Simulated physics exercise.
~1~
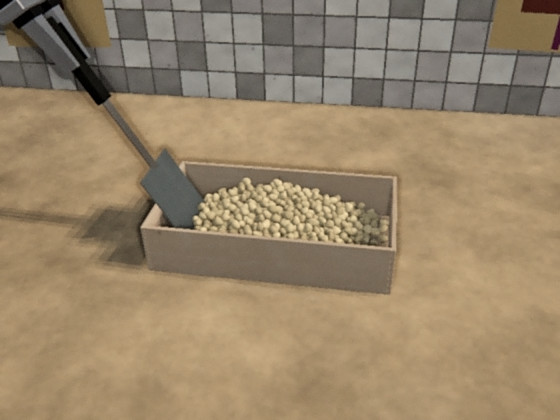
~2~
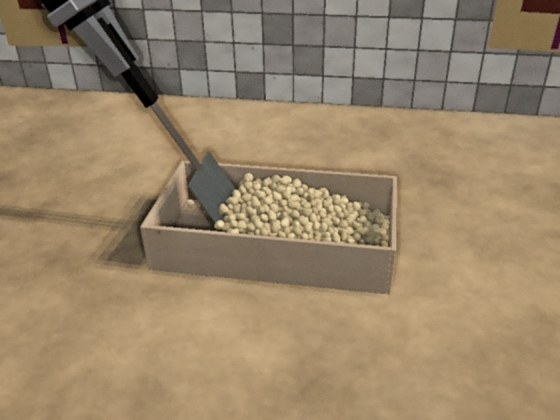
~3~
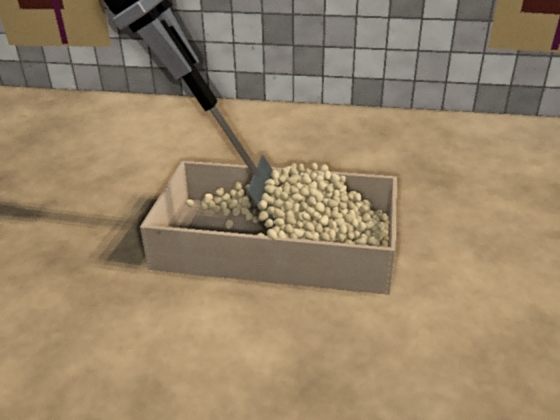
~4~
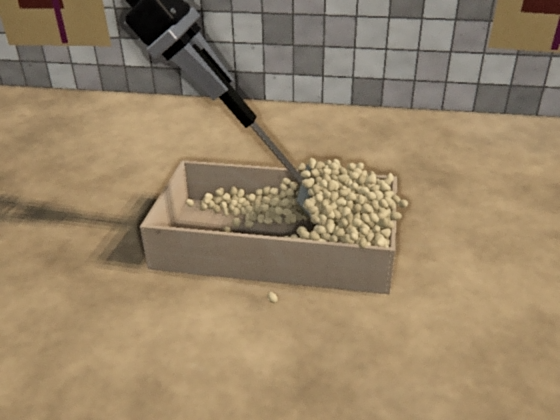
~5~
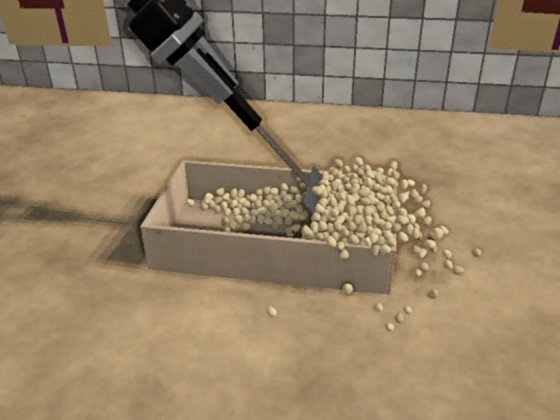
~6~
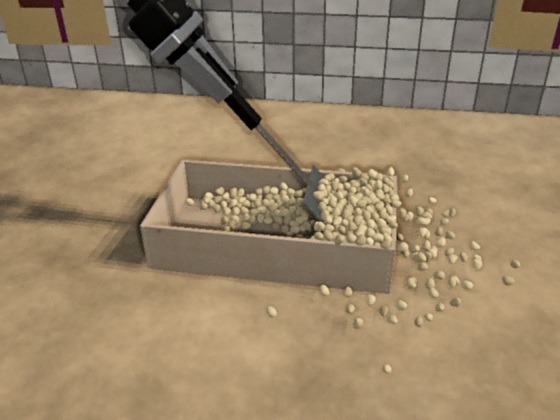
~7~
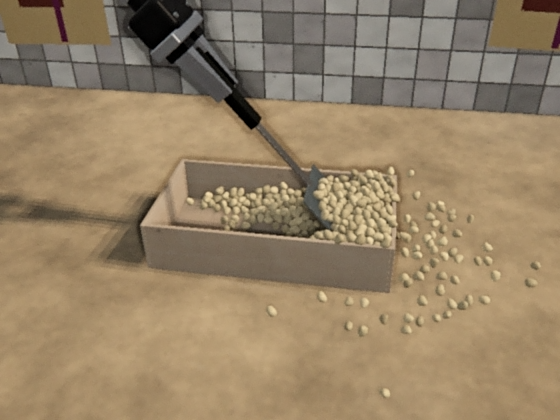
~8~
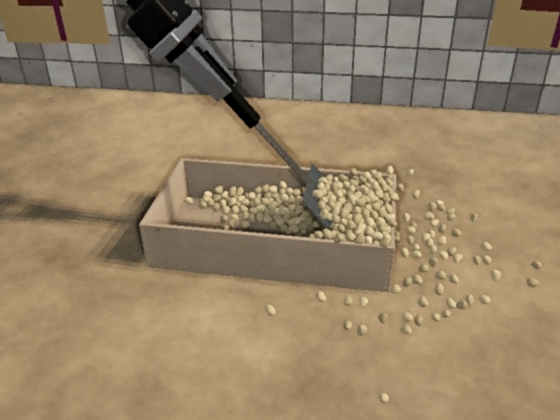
Robot arm pushing a spatula rightward through dried beans in a roasting tin, heaping them until some spill onto the table.
